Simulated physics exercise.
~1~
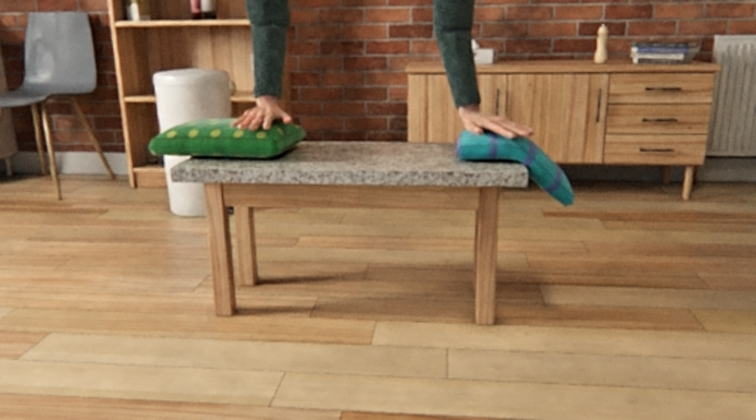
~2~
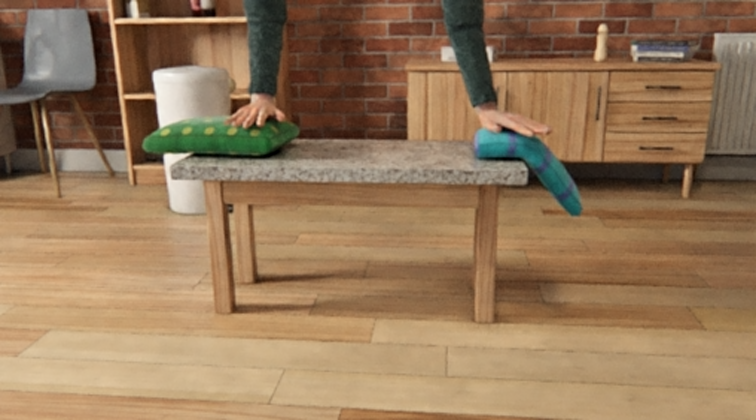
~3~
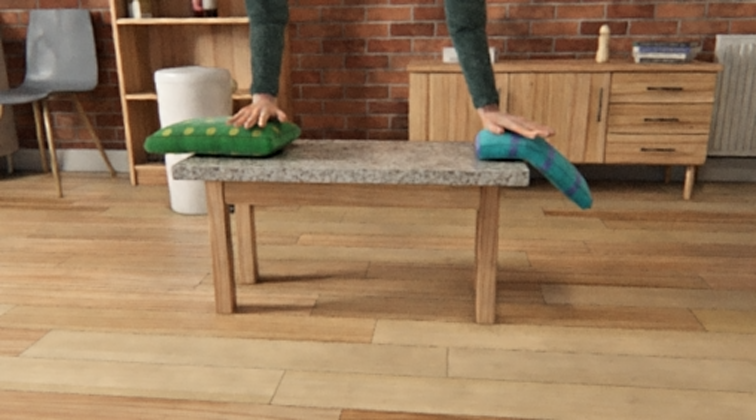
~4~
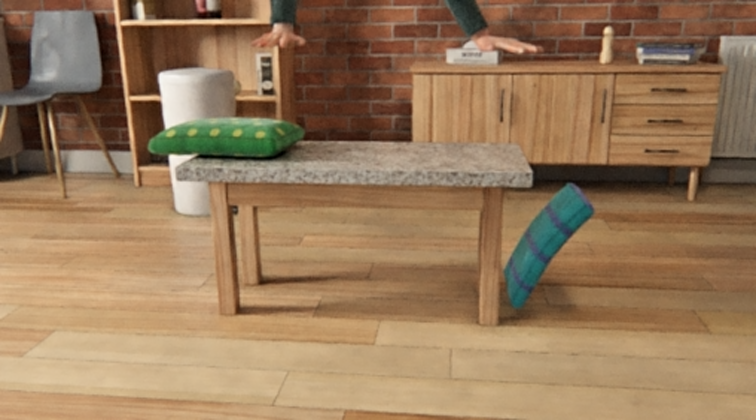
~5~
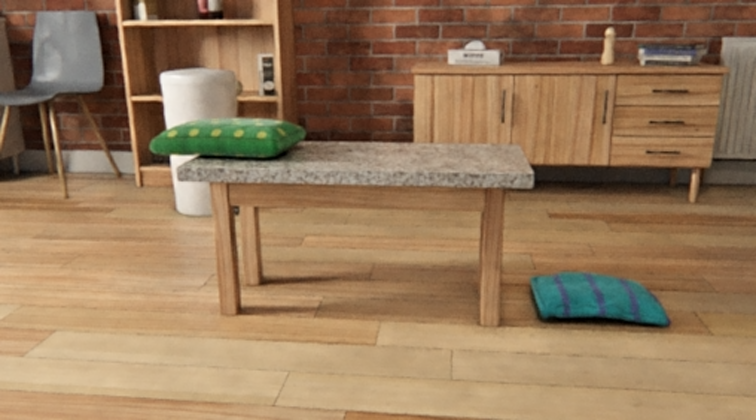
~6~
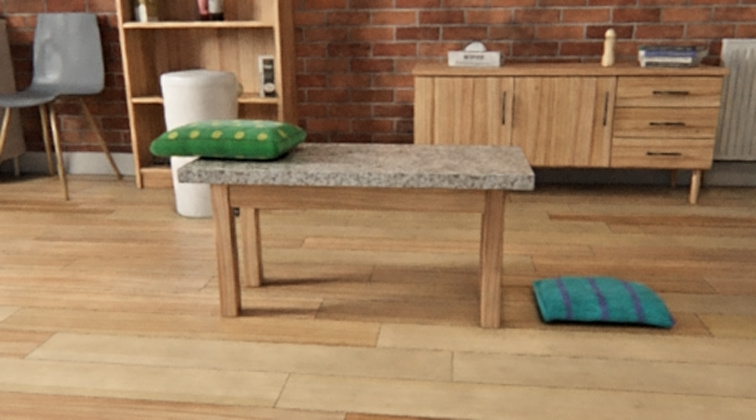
We see two hands pressing down on a green pillow and a turquoise folded blanket at opposite ends of a low table. The hands lift away, the blanket tips off the right end and lands flat on the floor, and the pillow stays on top.
